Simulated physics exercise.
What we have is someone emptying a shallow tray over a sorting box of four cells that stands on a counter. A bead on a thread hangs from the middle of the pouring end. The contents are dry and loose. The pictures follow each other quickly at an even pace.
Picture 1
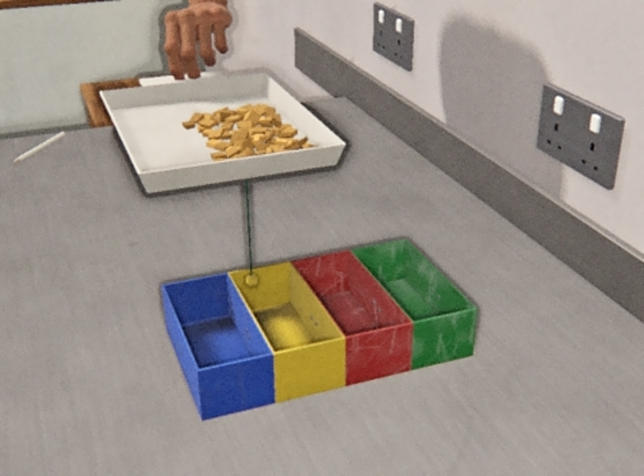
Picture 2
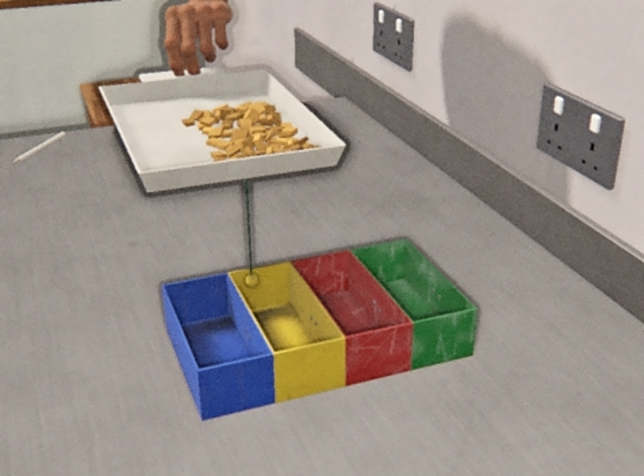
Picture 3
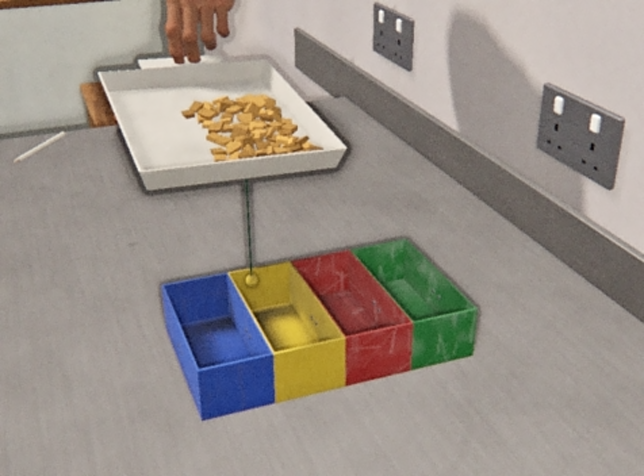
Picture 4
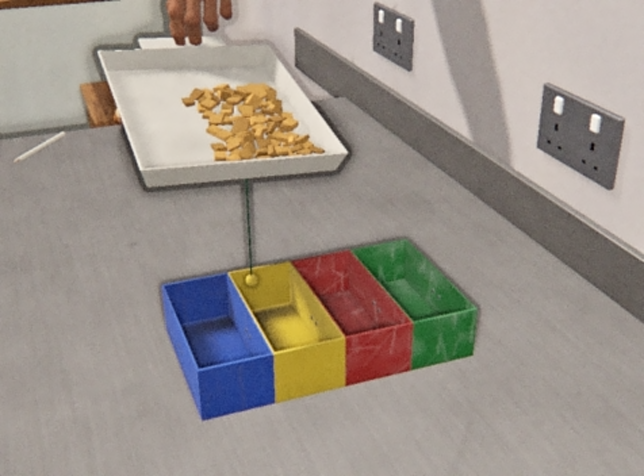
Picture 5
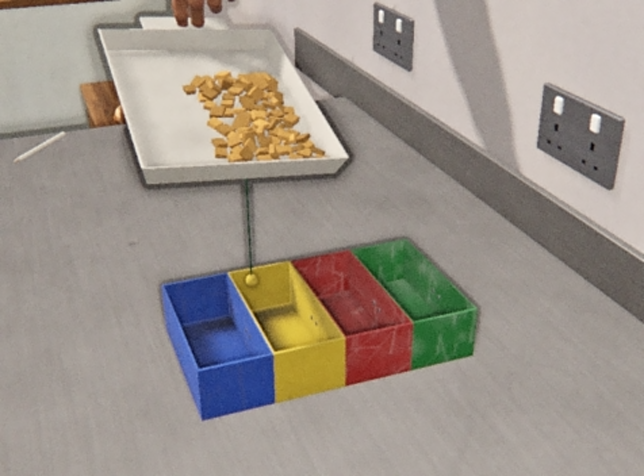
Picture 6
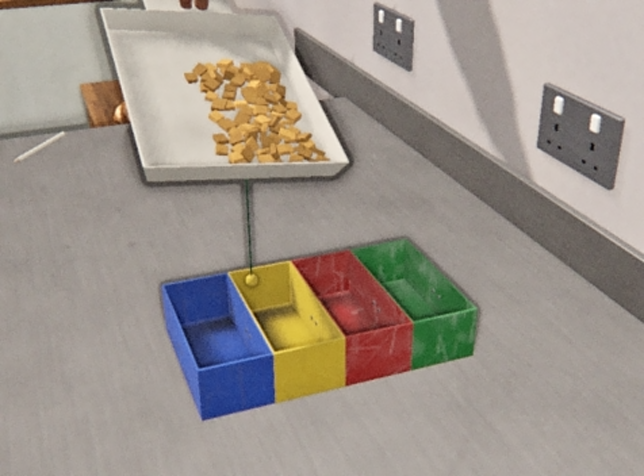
A shallow white tray of small tan pieces tilted gradually, its far side rising and its right front corner dipping lowest, while a hand behind it moved up, above a blue, yellow, red and green box.
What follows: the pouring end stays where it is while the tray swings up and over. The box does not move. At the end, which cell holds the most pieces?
The red one ends fullest.
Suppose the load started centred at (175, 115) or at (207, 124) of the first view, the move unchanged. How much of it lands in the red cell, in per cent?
In turn 70 and 70 in a hundred.
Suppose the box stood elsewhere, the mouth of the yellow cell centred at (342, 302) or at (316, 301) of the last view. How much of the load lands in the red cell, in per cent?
In turn 10 and 50 in a hundred.
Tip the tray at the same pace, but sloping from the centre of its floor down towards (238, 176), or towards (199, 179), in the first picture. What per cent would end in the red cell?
Roughly 20 per cent, and 0 per cent.
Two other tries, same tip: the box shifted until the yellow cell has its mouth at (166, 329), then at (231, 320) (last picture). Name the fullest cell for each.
At the first place that green cell, at the second the green cell.
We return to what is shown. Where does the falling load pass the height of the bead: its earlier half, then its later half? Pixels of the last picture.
At about (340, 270), then at (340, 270).
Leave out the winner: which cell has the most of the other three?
Second comes the cell in yellow.
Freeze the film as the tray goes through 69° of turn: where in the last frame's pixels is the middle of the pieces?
Around (306, 155).
Just after the last frame, tray tipped steeply; almost all on the tray; just a few falling or outside the box.
A moment on, tray tipped past a quarter turn; just a few on the tray; roughly two thirds in the red cell; about a tenth in the yellow cell; just a few in the green cell; roughly a quarter falling or outside the box.
Further on, tray tipped past a quarter turn; the larger part in the red cell; roughly a quarter in the yellow cell; just a few in the green cell.
When it is over, tray tipped past a quarter turn; the larger part in the red cell; roughly a quarter in the yellow cell; just a few in the green cell; not one in the blue cell.
